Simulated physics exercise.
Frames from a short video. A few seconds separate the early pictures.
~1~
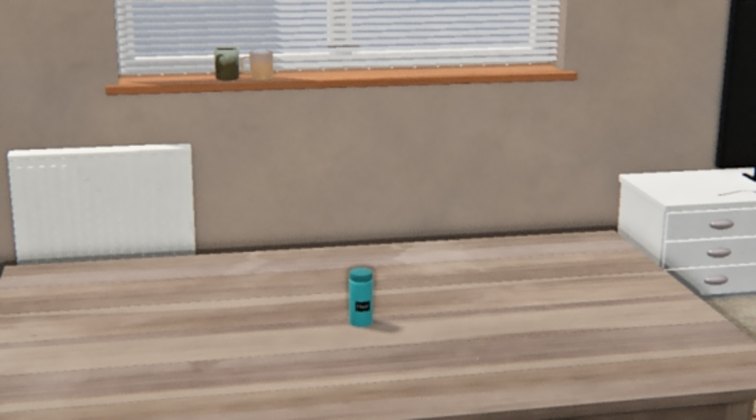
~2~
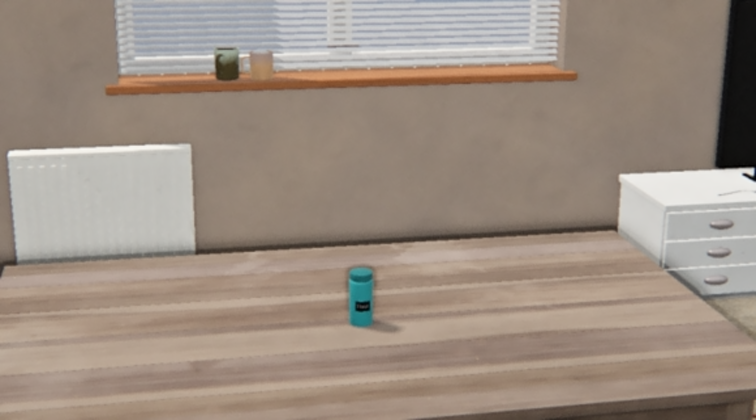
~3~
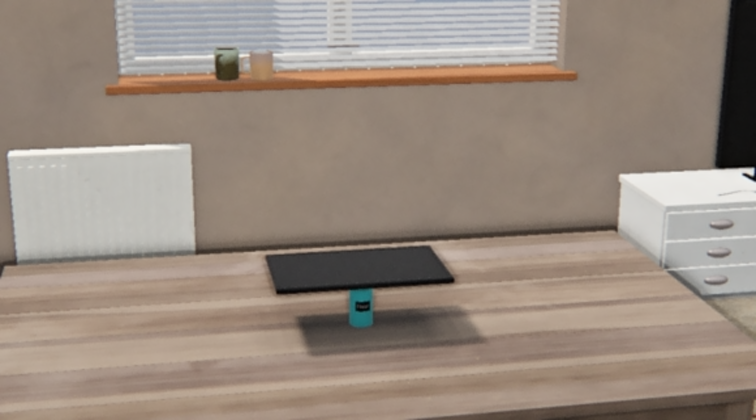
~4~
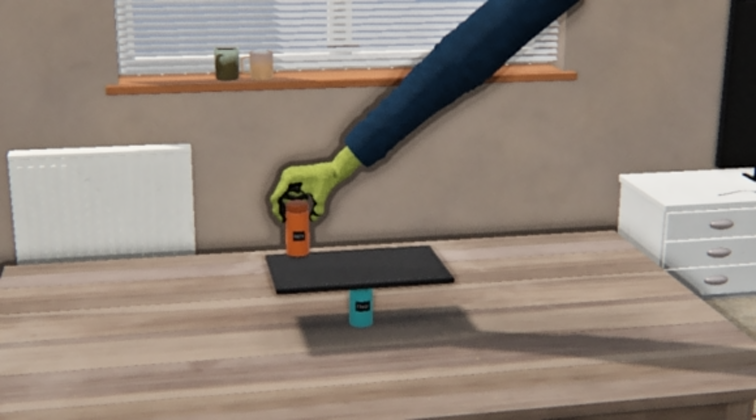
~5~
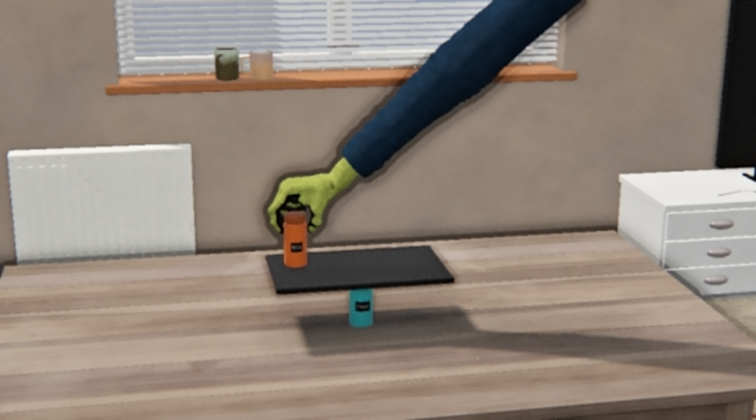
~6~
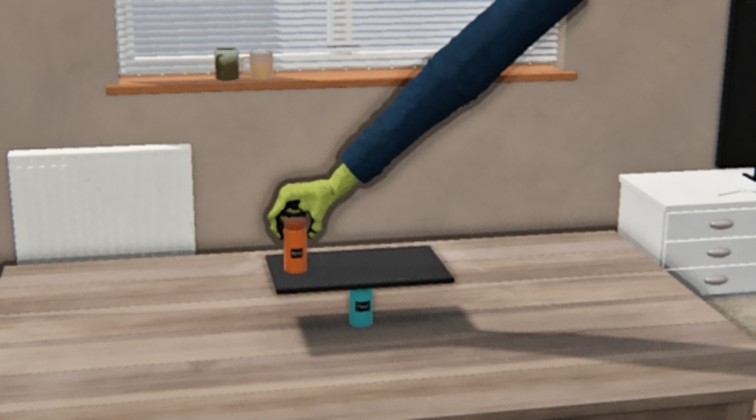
A gloved hand lowers an orange shaker onto the left side of a black lid.
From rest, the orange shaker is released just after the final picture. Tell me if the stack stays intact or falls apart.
The result: A fall.
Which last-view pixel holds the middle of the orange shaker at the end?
It finishes at about (246, 315).
Then, 0.40 s on from there, orange shaker now fallen; black lid turned 27° from how it was put.
Then, 0.60 s on from there, black lid turned 42° from how it was put.
Then, 0.80 s on from there, black lid turned 37° from how it was put.
In the end, fallen, orange shaker; toppled in the stack, black lid; turquoise shaker unmoved. At the end, from the last picture's camera, orange shaker near (245, 315). The stack gives way.
